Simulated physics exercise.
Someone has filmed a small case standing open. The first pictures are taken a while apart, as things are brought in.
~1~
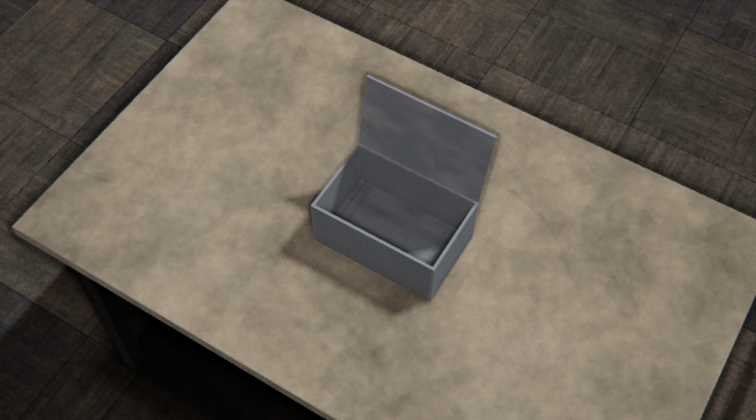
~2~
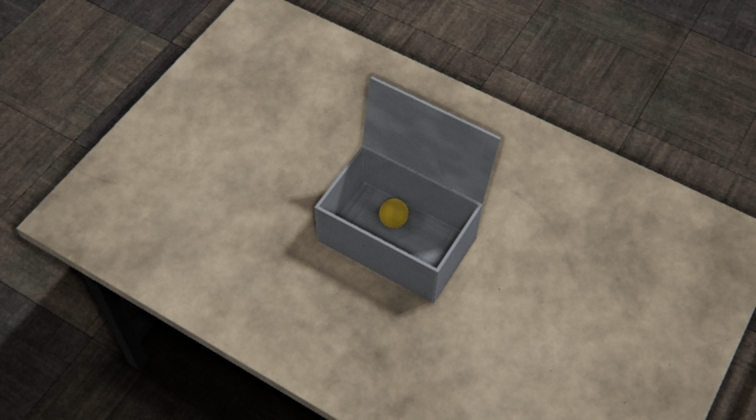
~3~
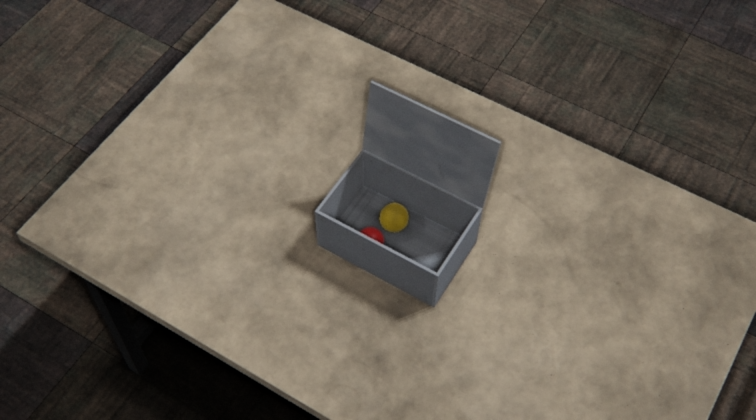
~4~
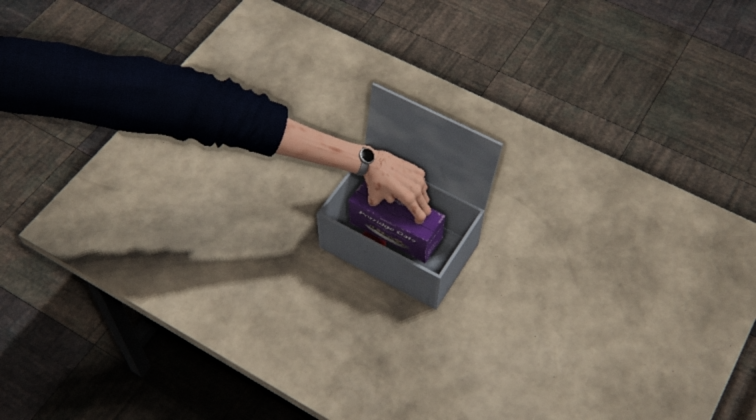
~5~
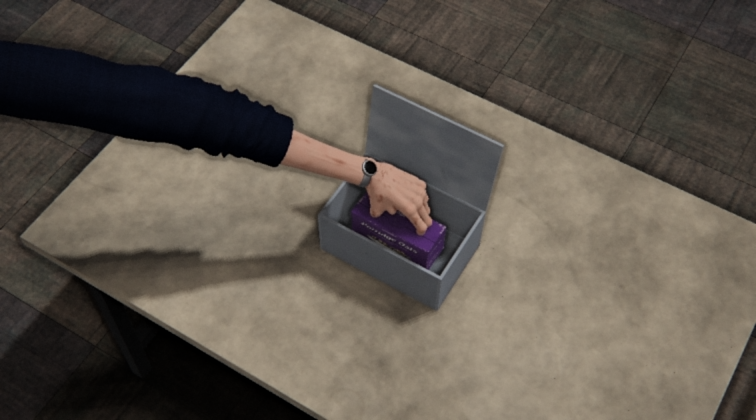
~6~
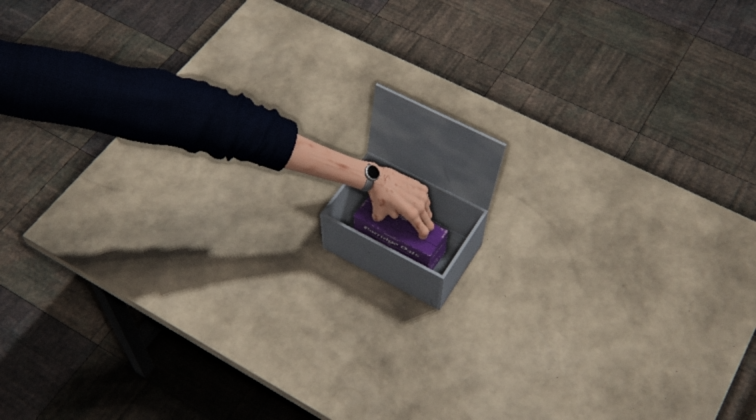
A hand lowered a purple carton into an open gray case on a table and kept hold of it, after a yellow lemon and then something small and red had appeared inside.
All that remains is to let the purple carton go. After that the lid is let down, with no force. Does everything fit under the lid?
As it turns out, it stays ajar.
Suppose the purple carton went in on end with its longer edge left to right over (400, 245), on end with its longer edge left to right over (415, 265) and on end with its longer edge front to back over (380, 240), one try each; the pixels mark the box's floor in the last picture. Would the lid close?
First try: It closes; second try: It will not close; third try: It will not close.
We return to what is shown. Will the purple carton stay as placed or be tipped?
It ends up tilted.
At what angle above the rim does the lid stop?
Some 14° above the rim.
Then, 0.90 s on from there, lid starting down; purple carton turned 27° from how it was put near (397, 245).
Then, 1.50 s on from there, lid 65° above the rim; purple carton turned 27° from how it was put near (396, 245).
Then, 1.80 s on from there, lid 36° above the rim; purple carton turned 27° from how it was put near (396, 245); red lemon shifted a little.
Then, 2.00 s on from there, lid 16° above the rim; purple carton turned 26° from how it was put near (396, 245).
In the end, lid 14° above the rim; left askew, purple carton; the other 2 unmoved. At the end, from the last picture's camera, purple carton near (402, 248).
